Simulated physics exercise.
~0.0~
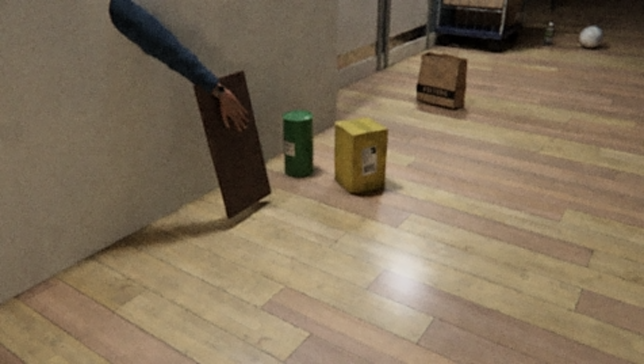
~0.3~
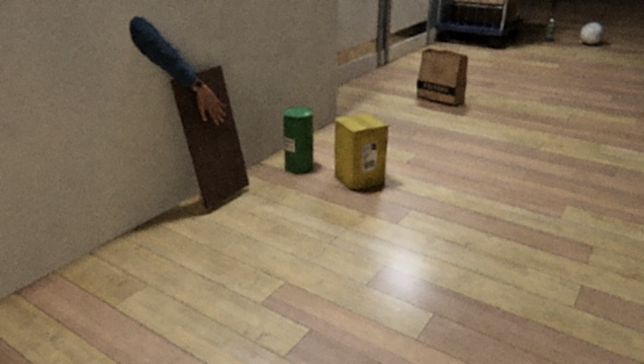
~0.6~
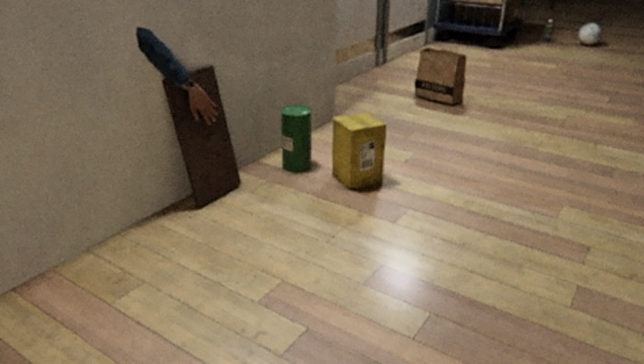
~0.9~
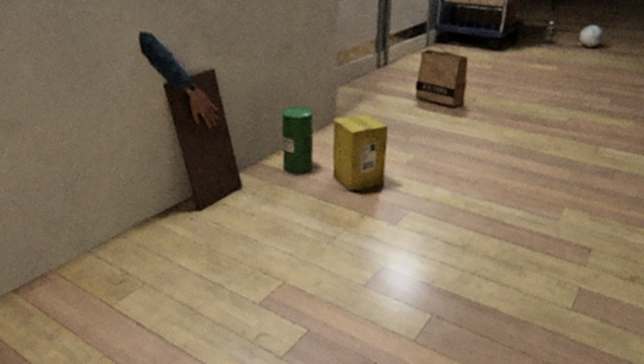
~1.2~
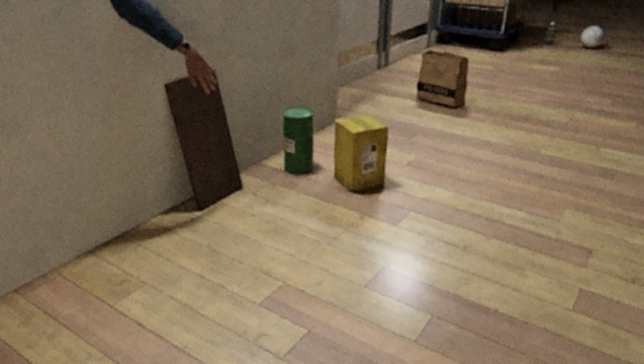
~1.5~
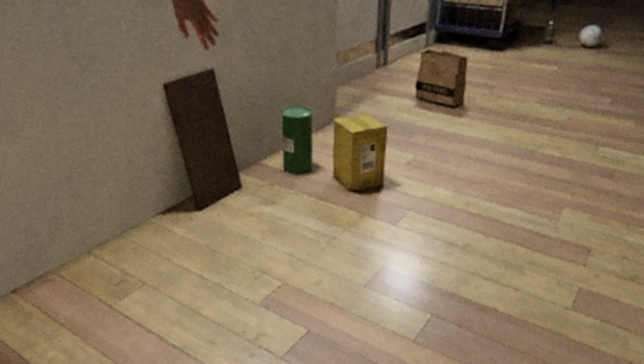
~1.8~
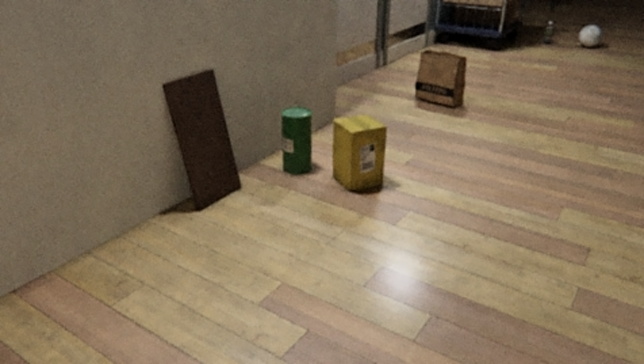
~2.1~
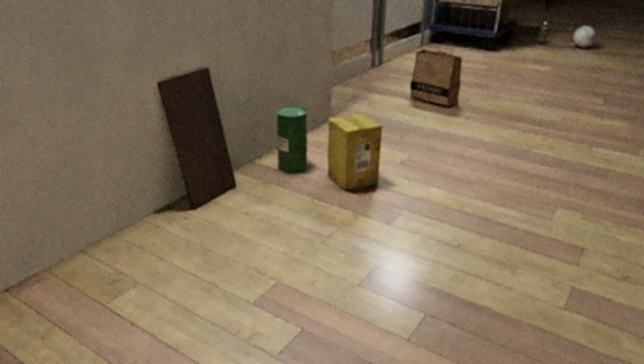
At the start, a hand on a blue-sleeved arm holds a dark brown board upright near a pale wall, with a green canister and a yellow box standing to its right on the wooden floor. The hand moves the board a short way left and tilts it against the wall. It rests there briefly, fingers still on the board. Then the hand lets go, draws back upward and leaves the view. The board stays leaning against the wall without sliding, and the canister and box remain standing where they were.
